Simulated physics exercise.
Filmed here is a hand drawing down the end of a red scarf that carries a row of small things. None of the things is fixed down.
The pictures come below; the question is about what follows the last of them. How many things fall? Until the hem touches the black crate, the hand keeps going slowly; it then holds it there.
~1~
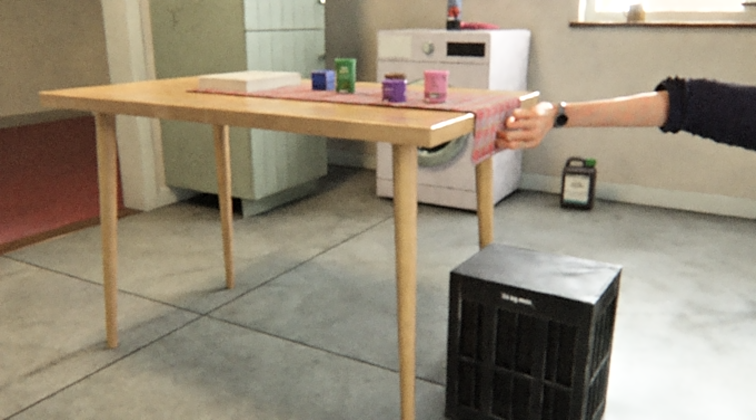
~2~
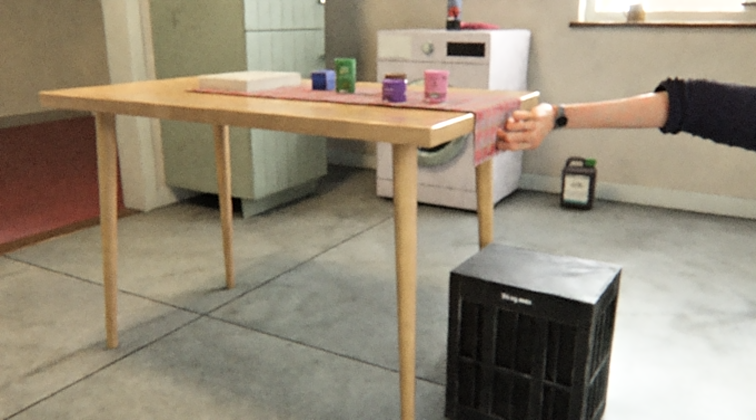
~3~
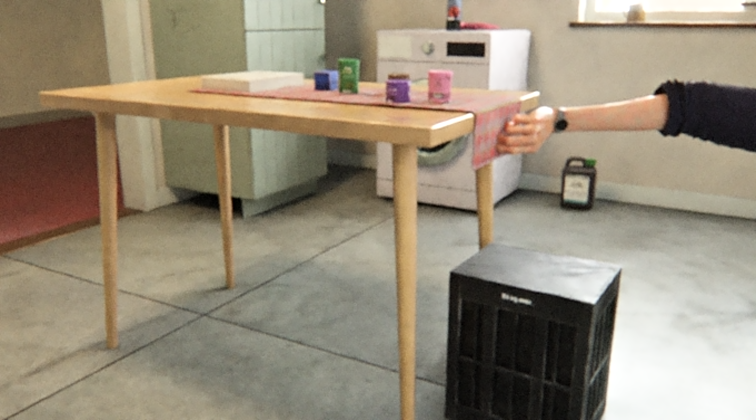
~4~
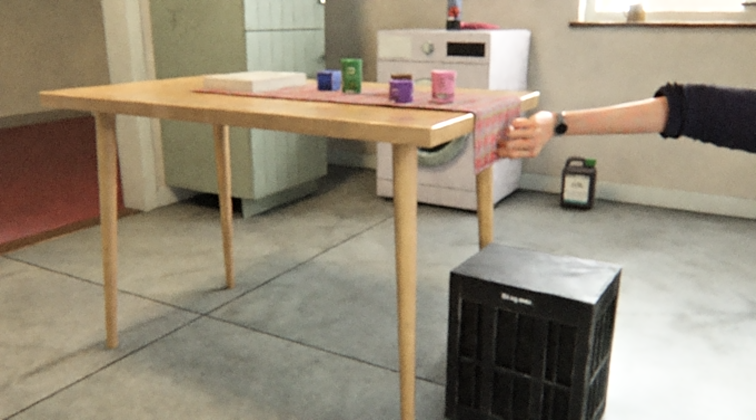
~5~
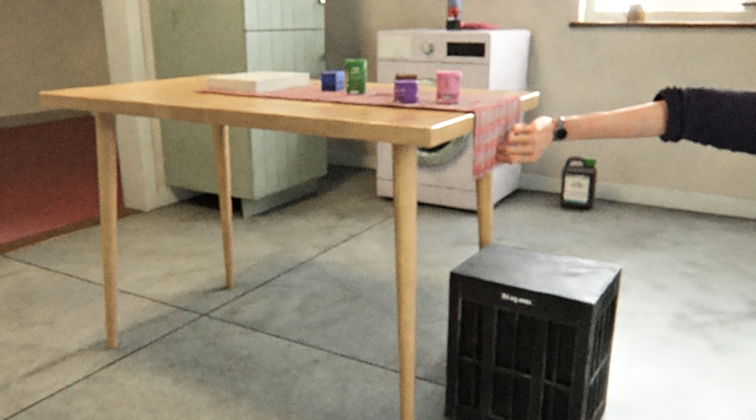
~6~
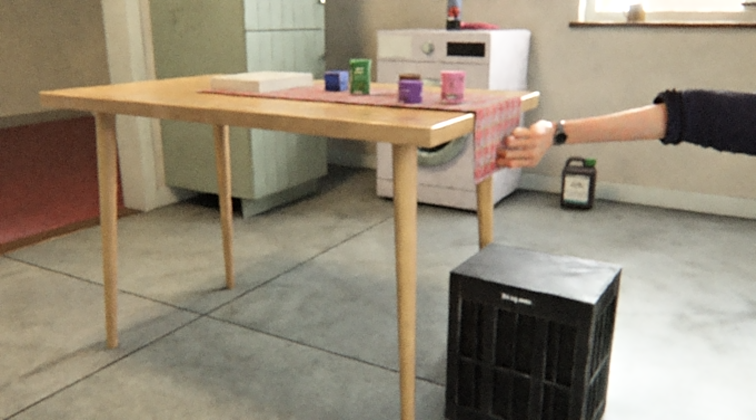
Two.
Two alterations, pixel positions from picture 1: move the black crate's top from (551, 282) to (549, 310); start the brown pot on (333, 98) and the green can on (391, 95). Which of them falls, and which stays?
Here's what happens: The brown pot remains aboard, the green can leaves its perch.
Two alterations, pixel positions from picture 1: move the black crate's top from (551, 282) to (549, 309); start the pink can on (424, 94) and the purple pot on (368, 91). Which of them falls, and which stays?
The pink can is carried off, the purple pot does not fall.
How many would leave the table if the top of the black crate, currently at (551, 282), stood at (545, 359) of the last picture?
That comes to 4.
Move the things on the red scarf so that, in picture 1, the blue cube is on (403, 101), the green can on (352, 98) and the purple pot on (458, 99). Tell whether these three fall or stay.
Note: Blue cube lost; green can kept on top; purple pot lost.
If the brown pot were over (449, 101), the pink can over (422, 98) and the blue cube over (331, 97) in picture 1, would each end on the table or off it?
So the brown pot leaves the top, the pink can leaves the top, and the blue cube stays aboard.
A little later, hem near (496, 213); pink can gone.
Next, hem on the crate; pink can and purple pot gone.
When it is over, hem on the crate; pink can and purple pot gone. The answer is two.
